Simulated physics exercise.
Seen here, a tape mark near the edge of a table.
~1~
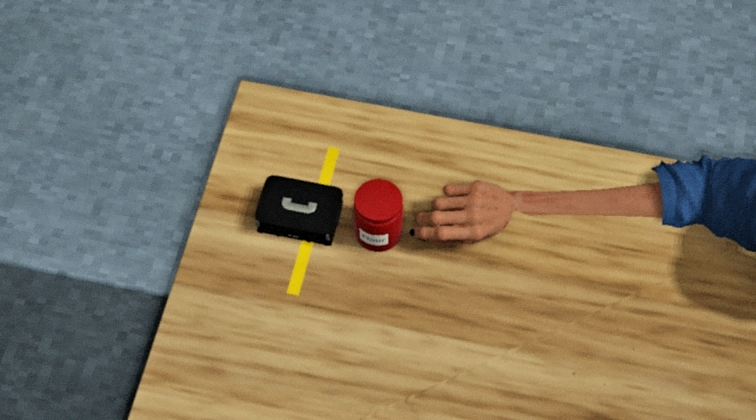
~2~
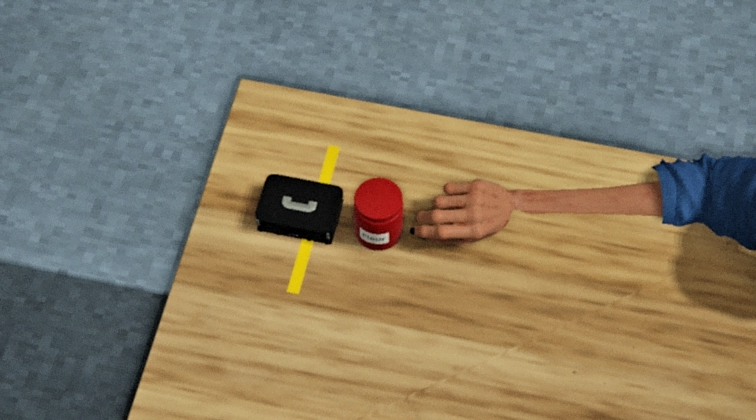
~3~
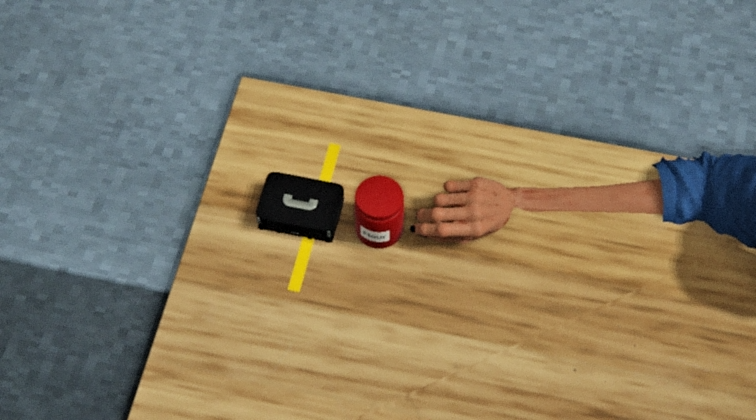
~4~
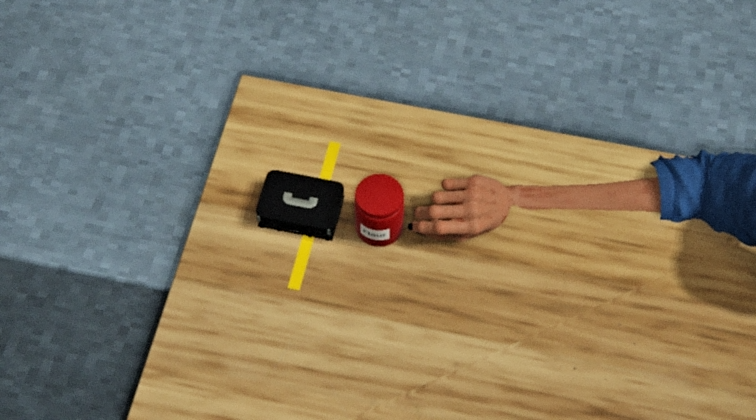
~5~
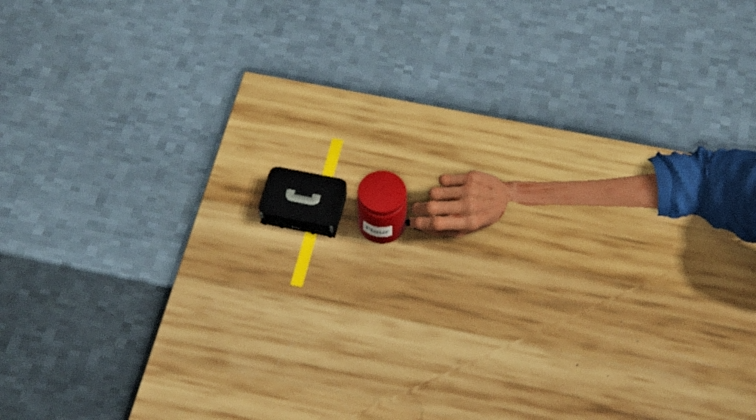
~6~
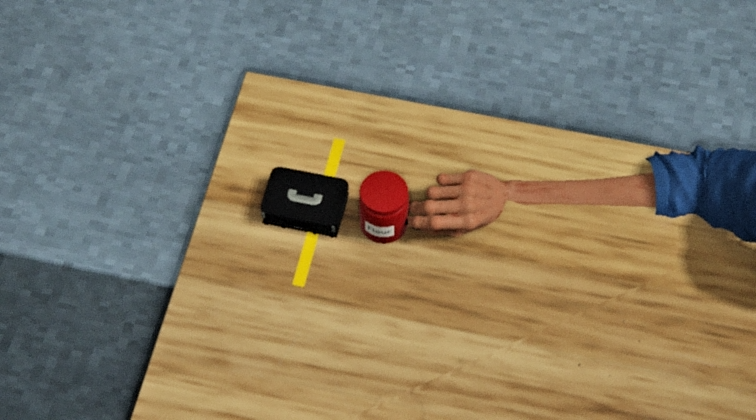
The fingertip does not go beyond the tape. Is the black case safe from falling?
The black case is still on the table.
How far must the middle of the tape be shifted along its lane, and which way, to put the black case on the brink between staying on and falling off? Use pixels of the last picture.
Roughly 24 pixels left.
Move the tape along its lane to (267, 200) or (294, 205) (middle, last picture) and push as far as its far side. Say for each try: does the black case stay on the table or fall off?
One after another: It comes down; comes down.
Then, 0.70 s past the last view, black case travelled a little near (279, 197).
Then, 1.10 s past the last view, black case travelled about its own width near (252, 192).
Finally, the black case stays on the table, near (228, 187).
